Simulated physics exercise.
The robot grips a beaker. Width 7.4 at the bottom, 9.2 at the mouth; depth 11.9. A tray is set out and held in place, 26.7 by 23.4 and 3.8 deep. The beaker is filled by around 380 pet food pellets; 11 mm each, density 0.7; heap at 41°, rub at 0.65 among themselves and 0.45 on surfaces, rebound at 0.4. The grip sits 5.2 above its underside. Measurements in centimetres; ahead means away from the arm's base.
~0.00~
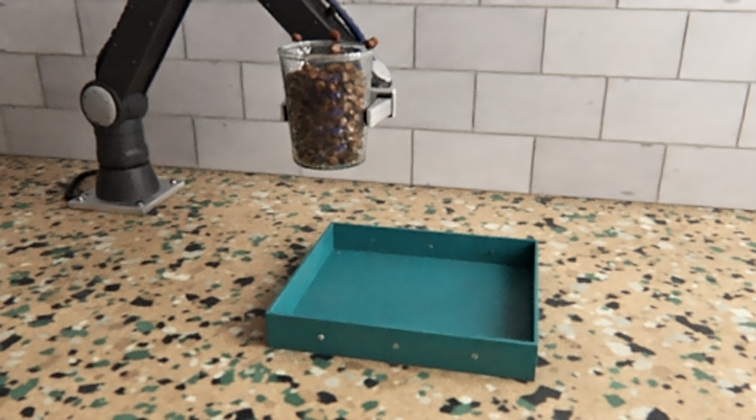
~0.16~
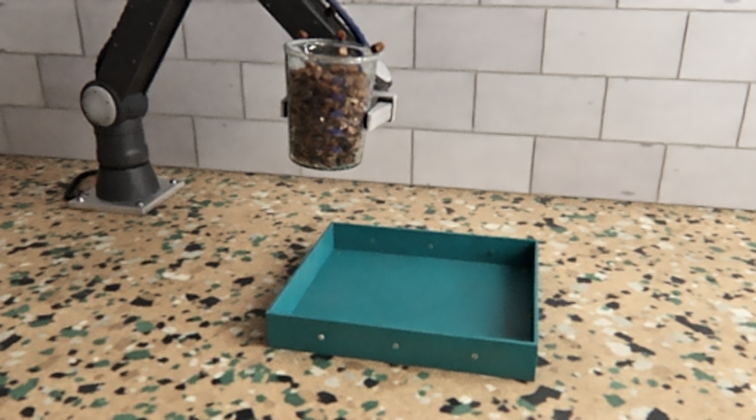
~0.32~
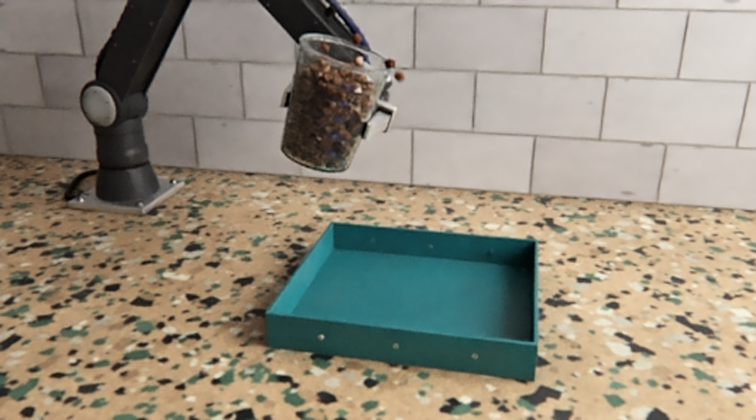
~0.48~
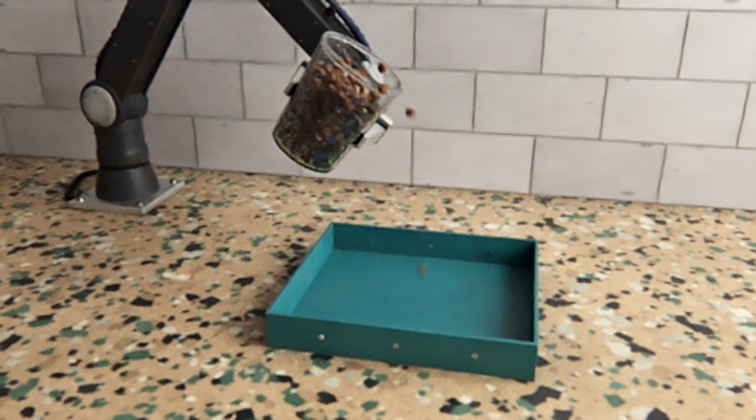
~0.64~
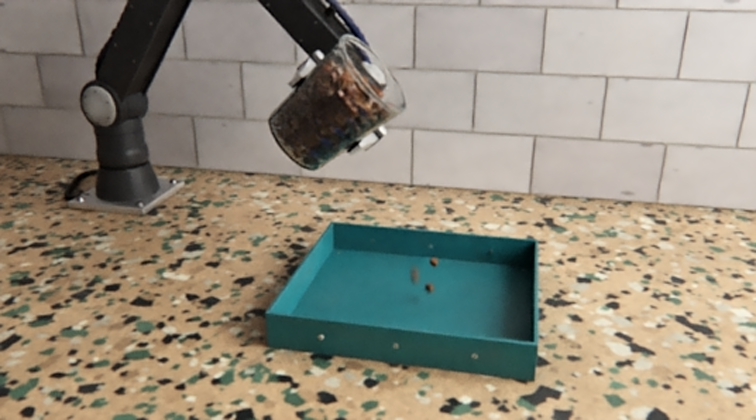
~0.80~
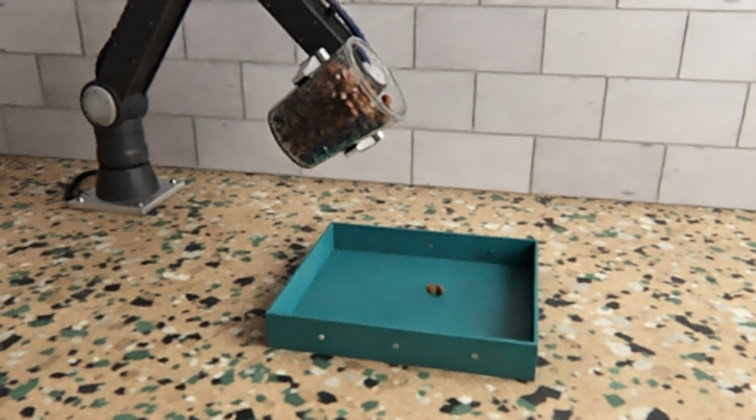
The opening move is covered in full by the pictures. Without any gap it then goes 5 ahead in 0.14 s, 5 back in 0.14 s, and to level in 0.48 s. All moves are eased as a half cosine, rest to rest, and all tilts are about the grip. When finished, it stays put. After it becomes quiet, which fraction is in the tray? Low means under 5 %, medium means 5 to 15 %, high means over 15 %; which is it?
It is medium.
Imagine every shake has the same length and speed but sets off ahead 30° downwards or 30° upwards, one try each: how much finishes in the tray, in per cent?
Near 5 and 15 percent respectively.
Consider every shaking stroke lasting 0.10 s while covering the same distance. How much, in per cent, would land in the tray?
That gives about 15 percent.
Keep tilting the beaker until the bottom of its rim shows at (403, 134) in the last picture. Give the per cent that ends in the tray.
Around 20 per cent of it.
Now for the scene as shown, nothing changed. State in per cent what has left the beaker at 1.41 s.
About 10 in a hundred parts are out by then.
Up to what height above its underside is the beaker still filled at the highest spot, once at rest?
I'd put it at close to 12.5 centimetres.
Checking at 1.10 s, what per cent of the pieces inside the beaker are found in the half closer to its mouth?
Mouth half share: Roughly 45 %.
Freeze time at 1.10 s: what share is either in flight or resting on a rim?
That comes to about 6 per cent, more or less.
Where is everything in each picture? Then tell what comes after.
In the first picture, beaker middle at (328, 107), level; upper third of the load around (327, 81), from x 290 to 375, top at y 35; 379 in the beaker.
In the second picture, beaker middle at (329, 107), tilted 5° forward; upper third of the load around (328, 81), from x 295 to 380, top at y 35.
In the third picture, beaker middle at (330, 107), tilted 19° forward; upper third of the load around (331, 84), from x 290 to 400, top at y 40; 378 in the beaker, 1 in flight or on a rim.
In the fourth picture, beaker middle at (332, 108), tilted 35° forward; upper third of the load around (336, 87), from x 285 to 420, top at y 60; 376 in the beaker, 1 in the tray, 2 in flight or on a rim.
In the fifth picture, beaker middle at (333, 109), tilted 49° forward; upper third of the load around (338, 91), from x 280 to 435, top at y 65; 376 in the beaker, 3 in the tray.
In the sixth picture, beaker middle at (334, 110), tilted 54° forward; upper third of the load around (337, 92), from x 280 to 440, top at y 65; 376 in the beaker, 3 in the tray.
After 1.10 s, tilted 54° forward, highest piece 26 above the table; 353 in the beaker, 3 in the tray, 23 in flight or on a rim.
After 1.41 s, tilted 12° forward, highest piece 29 above the table; 346 in the beaker, 32 in the tray, 1 in flight or on a rim.
After 1.76 s, level, highest piece 29 above the table; 346 in the beaker, 33 in the tray.
After 2.81 s, level, highest piece 29 above the table; 346 in the beaker, 33 in the tray.
At rest, 346 in the beaker, 33 in the tray. That is 9 % in the tray.
